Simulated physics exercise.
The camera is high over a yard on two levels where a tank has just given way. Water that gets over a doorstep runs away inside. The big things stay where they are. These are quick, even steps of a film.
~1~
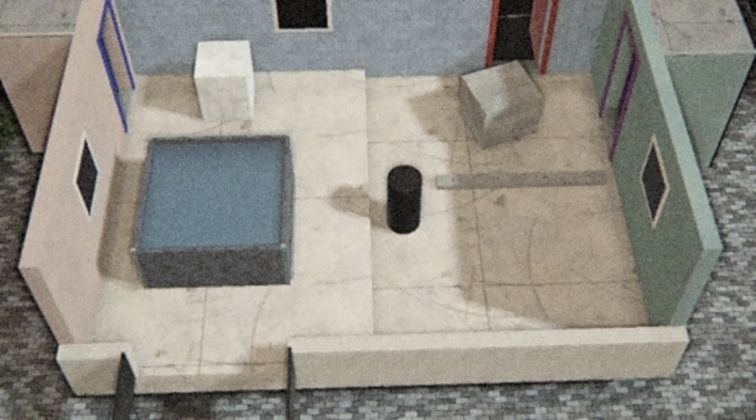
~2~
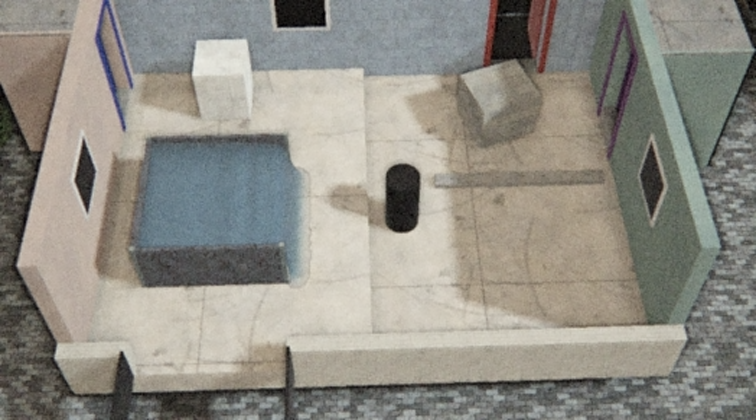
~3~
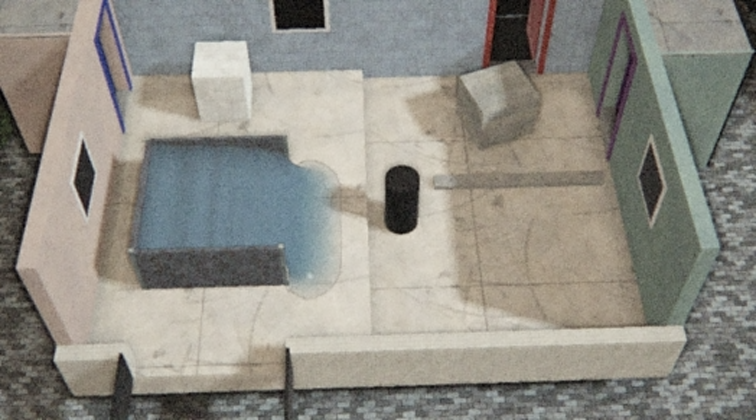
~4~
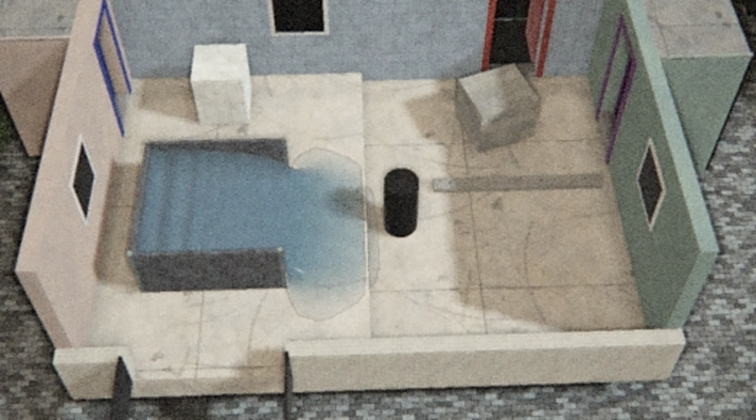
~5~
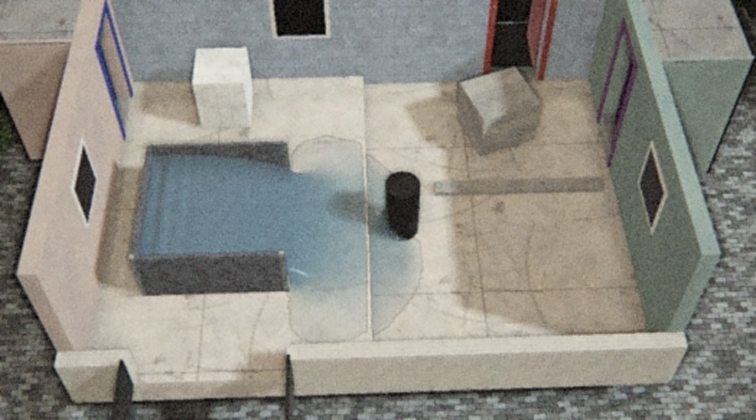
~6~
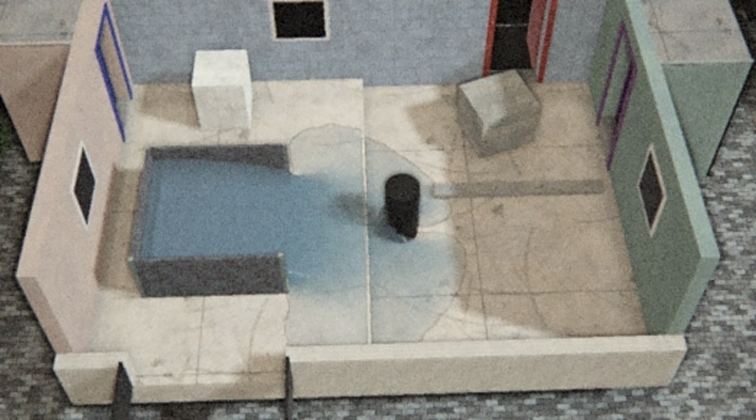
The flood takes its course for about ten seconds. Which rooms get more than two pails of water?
In the end: The blue door admits no more than that; the red door lets in a lot; the purple door admits no more than that.
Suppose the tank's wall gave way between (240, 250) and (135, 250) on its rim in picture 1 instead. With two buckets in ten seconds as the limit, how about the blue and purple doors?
The blue one lets more in, the purple one lets less in.
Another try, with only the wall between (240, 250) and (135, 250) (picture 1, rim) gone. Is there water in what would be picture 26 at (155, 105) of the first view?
At that place: Under water.
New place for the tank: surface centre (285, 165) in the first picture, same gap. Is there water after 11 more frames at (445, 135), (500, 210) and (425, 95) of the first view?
In turn: Awash, under water, under water.
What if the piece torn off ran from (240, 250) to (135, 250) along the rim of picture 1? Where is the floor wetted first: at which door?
It is the one in blue.
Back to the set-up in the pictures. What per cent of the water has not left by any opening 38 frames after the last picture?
Roughly 98 per cent.
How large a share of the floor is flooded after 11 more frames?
I make it 60 per cent.
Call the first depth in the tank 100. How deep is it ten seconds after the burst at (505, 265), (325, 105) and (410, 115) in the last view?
About 14, 0 and 16 per cent.
A moment on, water covers 50 % of the floor; the blue door not reached, the red door not reached, the purple door not reached.
Next, water covers 60 % of the floor; the blue door not reached, the red door wet at the sill, nothing in, the purple door wet at the sill, nothing in.
Then, water covers 65 % of the floor; the blue door not reached, the red door wet at the sill, nothing in, the purple door wet at the sill, nothing in.
Later, water covers 65 % of the floor; the blue door not reached, the red door over two buckets in, the purple door wet at the sill, nothing in.
In the end, water covers 60 % of the floor; the blue door not reached, the red door far over two buckets in, the purple door under two buckets in.
